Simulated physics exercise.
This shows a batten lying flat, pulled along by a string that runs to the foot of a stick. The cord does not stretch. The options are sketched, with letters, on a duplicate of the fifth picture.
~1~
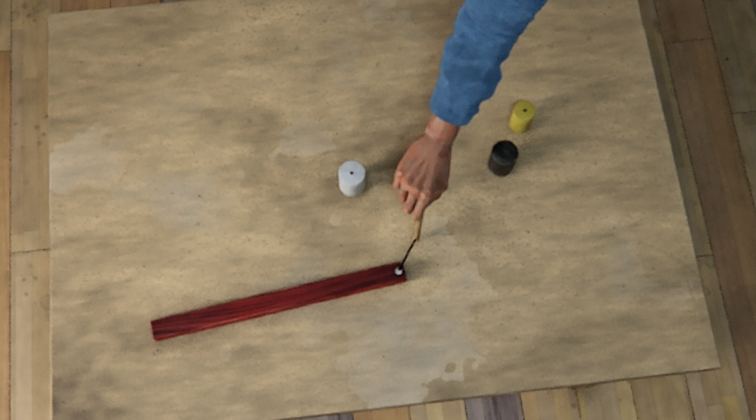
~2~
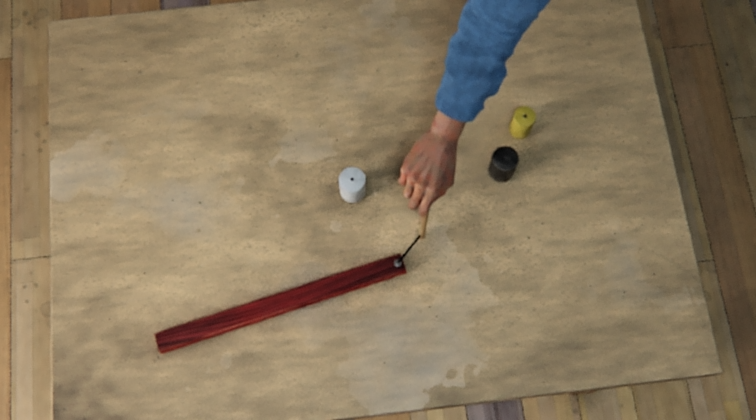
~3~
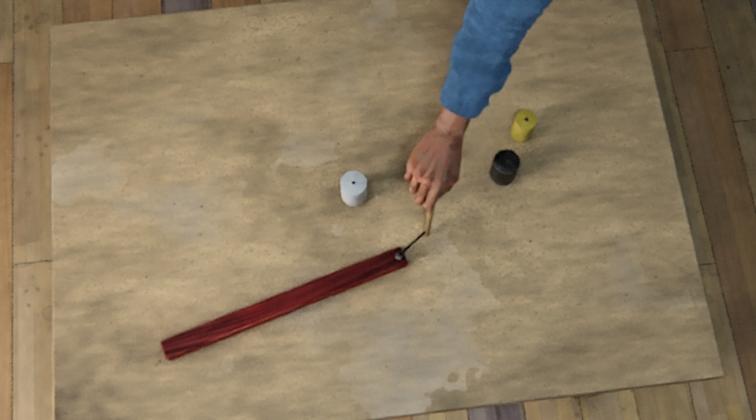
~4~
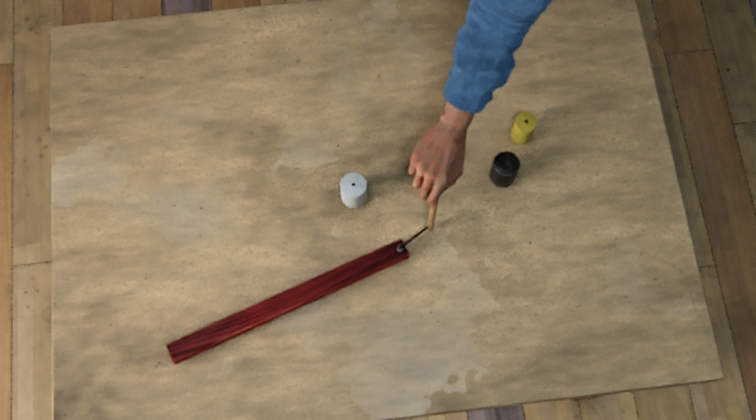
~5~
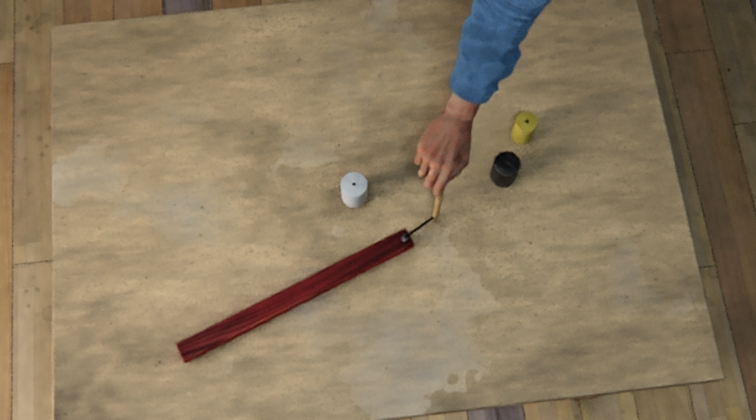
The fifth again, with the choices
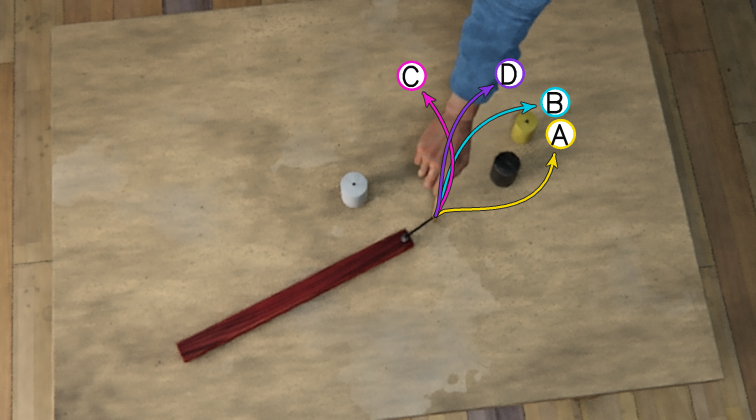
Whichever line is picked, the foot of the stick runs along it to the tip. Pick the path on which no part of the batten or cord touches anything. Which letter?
Path D.
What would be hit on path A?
It meets the black candle.
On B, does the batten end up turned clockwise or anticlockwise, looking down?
Anticlockwise.
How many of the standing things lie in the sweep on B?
One.
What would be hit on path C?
It is the white candle.
On the copy, A from (436, 216) via (515, 203) to (555, 154); B from (436, 216) via (468, 138) to (535, 106); C from (436, 216) via (452, 152) to (424, 93); D from (436, 216) via (449, 142) to (493, 86).
On D. First, foot of the stick (443, 165), middle of the batten (327, 265).
Then, foot of the stick (461, 116), middle of the batten (360, 225).
Finally, foot of the stick (493, 87), middle of the batten (392, 191); nothing has been touched.
By contrast, A meets the black candle; B meets the yellow candle; C meets the white candle.
